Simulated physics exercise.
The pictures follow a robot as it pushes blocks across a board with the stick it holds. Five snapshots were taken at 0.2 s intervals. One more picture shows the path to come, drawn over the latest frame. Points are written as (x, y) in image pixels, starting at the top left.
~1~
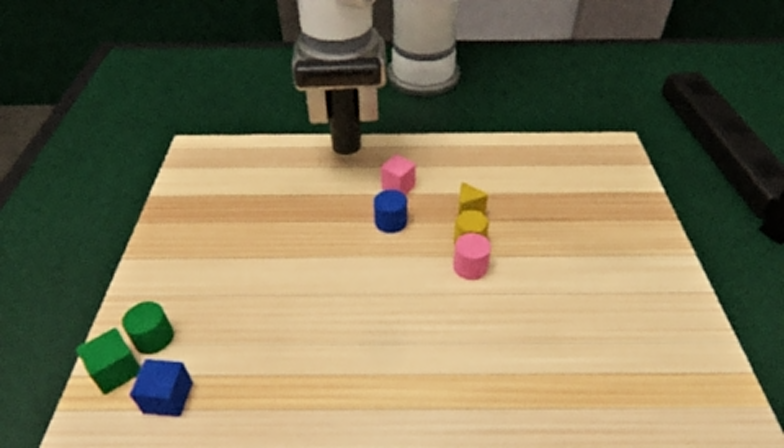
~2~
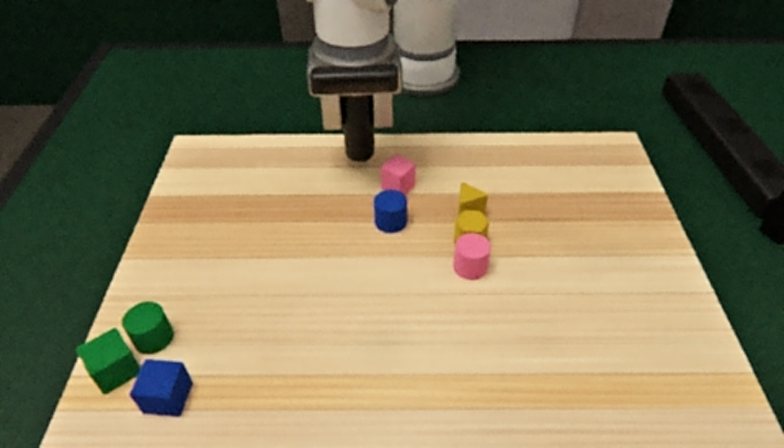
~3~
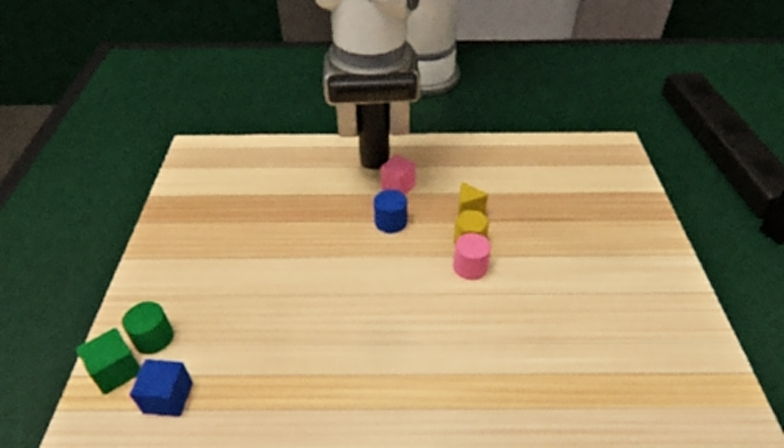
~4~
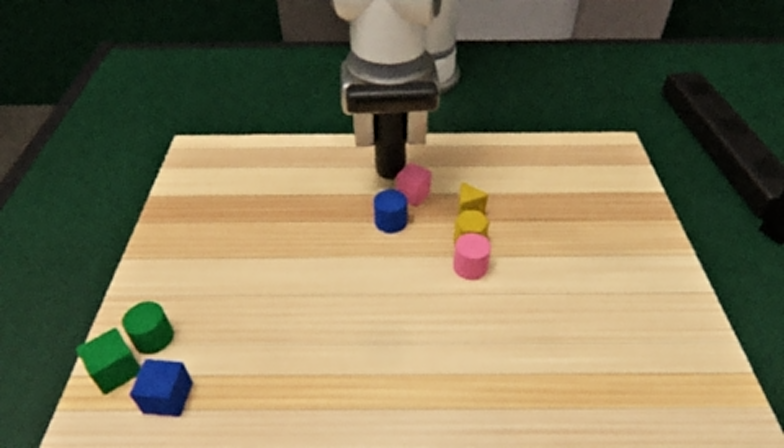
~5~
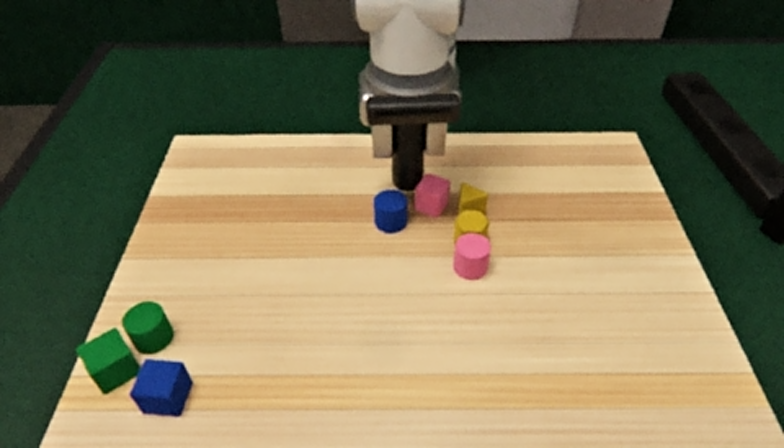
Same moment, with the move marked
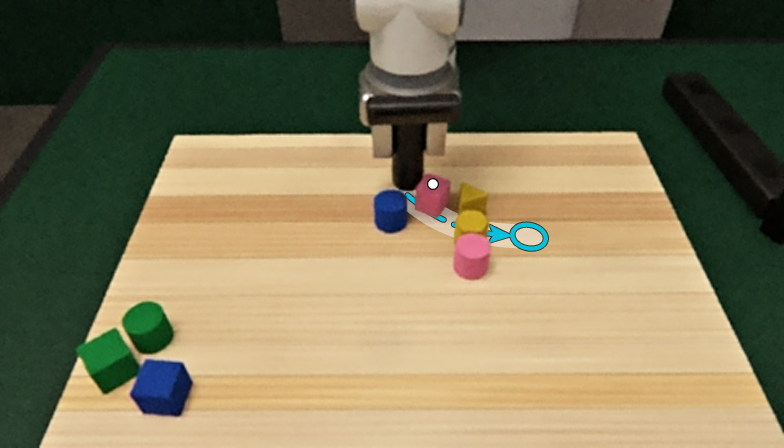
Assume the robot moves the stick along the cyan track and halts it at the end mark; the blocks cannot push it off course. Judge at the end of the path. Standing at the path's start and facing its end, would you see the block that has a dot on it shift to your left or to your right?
Shifted left.
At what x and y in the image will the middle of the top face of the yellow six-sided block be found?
If I read the scene right, the answer is (504, 236).
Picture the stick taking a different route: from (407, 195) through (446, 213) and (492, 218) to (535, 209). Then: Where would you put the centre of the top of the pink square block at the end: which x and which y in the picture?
I predict (550, 209).
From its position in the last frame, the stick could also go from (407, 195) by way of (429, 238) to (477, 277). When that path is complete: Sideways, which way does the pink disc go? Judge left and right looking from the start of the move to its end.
It gets pushed left.
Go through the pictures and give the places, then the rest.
The first picture shows tip of the stick (347, 147), middles of tops, pink square block (398, 165), yellow triangular piece (470, 192), yellow six-sided block (472, 221), pink disc (473, 245).
The second picture shows stick (360, 154), nothing pushed.
The third picture shows stick (375, 161), nothing pushed.
The fourth picture shows stick (391, 171), pink square block (414, 173).
The fifth picture shows stick (408, 182), pink square block (433, 184), yellow triangular piece (470, 192), yellow six-sided block (472, 221), pink disc (473, 245).
The line goes from (407, 195) via (439, 218) and (482, 232), ending at (529, 236); the dot is on the pink square block.
On the path given first. One third of the way, stick (440, 204); pink square block (471, 201), turned 20° anticlockwise; yellow triangular piece (496, 199).
Two thirds of the way, stick (484, 219); pink square block (515, 206), turned 45° anticlockwise; yellow triangular piece (536, 198), turned 25° anticlockwise; yellow six-sided block (498, 233), turned 45° clockwise; pink disc (477, 251).
At the end, stick (532, 223); pink square block (562, 205), turned 70° anticlockwise; yellow triangular piece (572, 191), turned 50° anticlockwise; yellow six-sided block (504, 236), turned 65° clockwise; pink disc (477, 251).
